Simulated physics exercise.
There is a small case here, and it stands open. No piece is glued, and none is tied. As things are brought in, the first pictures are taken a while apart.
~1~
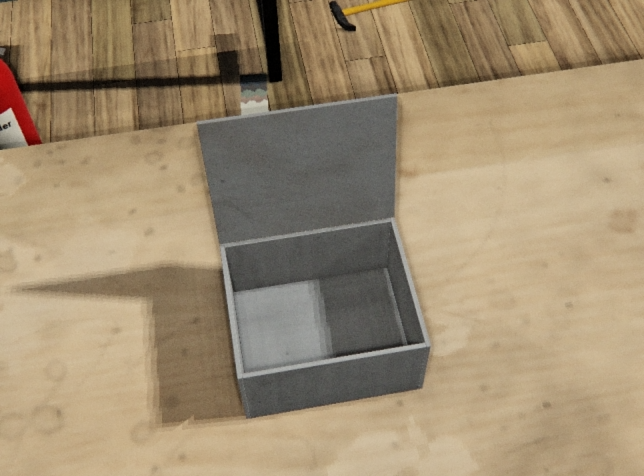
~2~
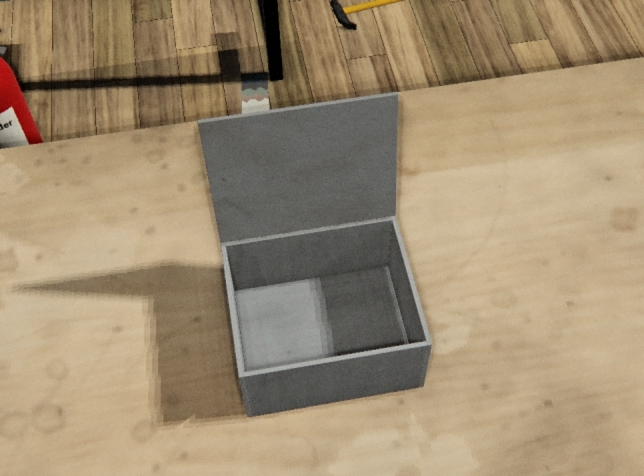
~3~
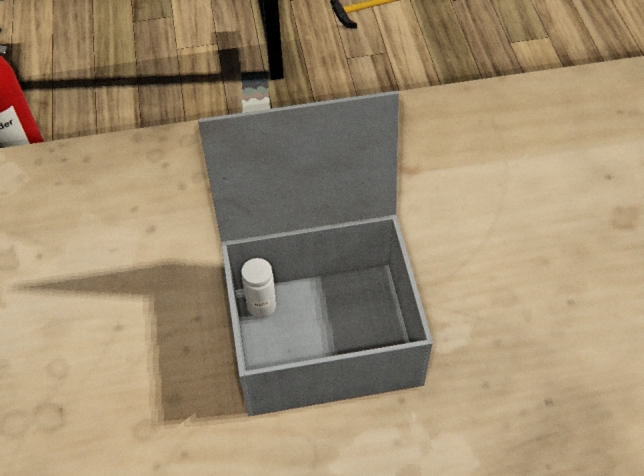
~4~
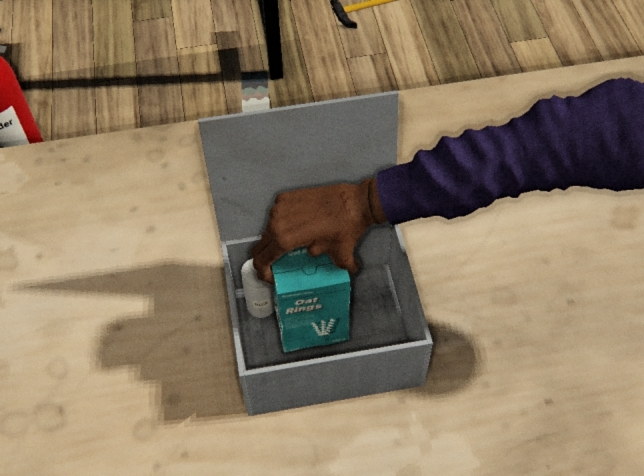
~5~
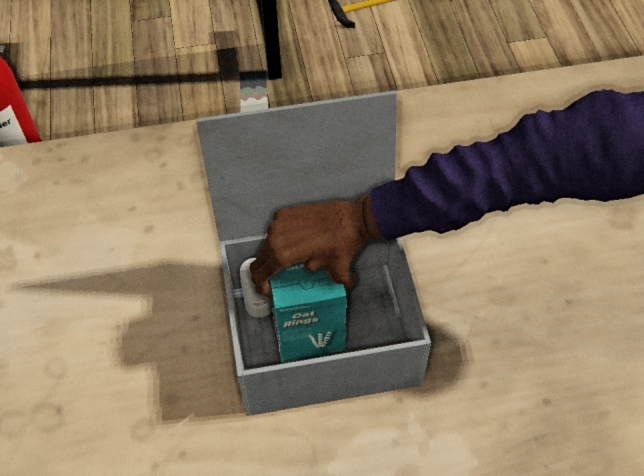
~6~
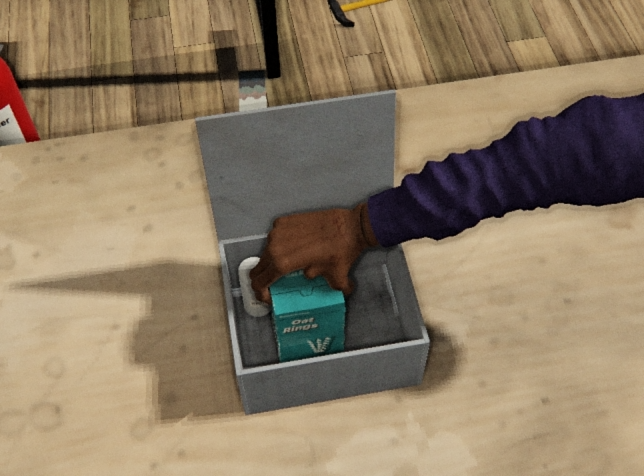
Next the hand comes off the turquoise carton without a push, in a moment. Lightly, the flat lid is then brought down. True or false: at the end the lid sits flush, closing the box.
False, a gap remains.
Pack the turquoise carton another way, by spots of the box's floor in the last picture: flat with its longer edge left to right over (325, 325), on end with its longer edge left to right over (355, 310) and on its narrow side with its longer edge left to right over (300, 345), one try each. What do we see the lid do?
In order: Lid shuts, lid stays open, lid shuts.
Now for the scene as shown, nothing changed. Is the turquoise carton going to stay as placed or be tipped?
By the end the turquoise carton has kept its angle.
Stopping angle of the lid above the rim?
About 25°.
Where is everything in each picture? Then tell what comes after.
In the first picture, the last thing is not in view yet.
In the second picture, the last thing is not in view yet.
In the third picture, the last thing is not in view yet; white shaker (259, 289).
In the fourth picture, still above its spot; turquoise carton (310, 293); white shaker (259, 288).
In the fifth picture, still above its spot; turquoise carton (307, 306); white shaker (257, 288).
In the sixth picture, put in, still held; turquoise carton (306, 312); white shaker (256, 288).
Then, 1.20 s later than the last frame, lid starting down.
Then, 1.70 s later than the last frame, lid 48° above the rim.
Then, 1.90 s later than the last frame, lid 28° above the rim.
Then, 4.20 s later than the last frame, lid 27° above the rim.
When it is over, lid 27° above the rim; both as before. End places, in pixels of the last picture, turquoise carton near (306, 312).
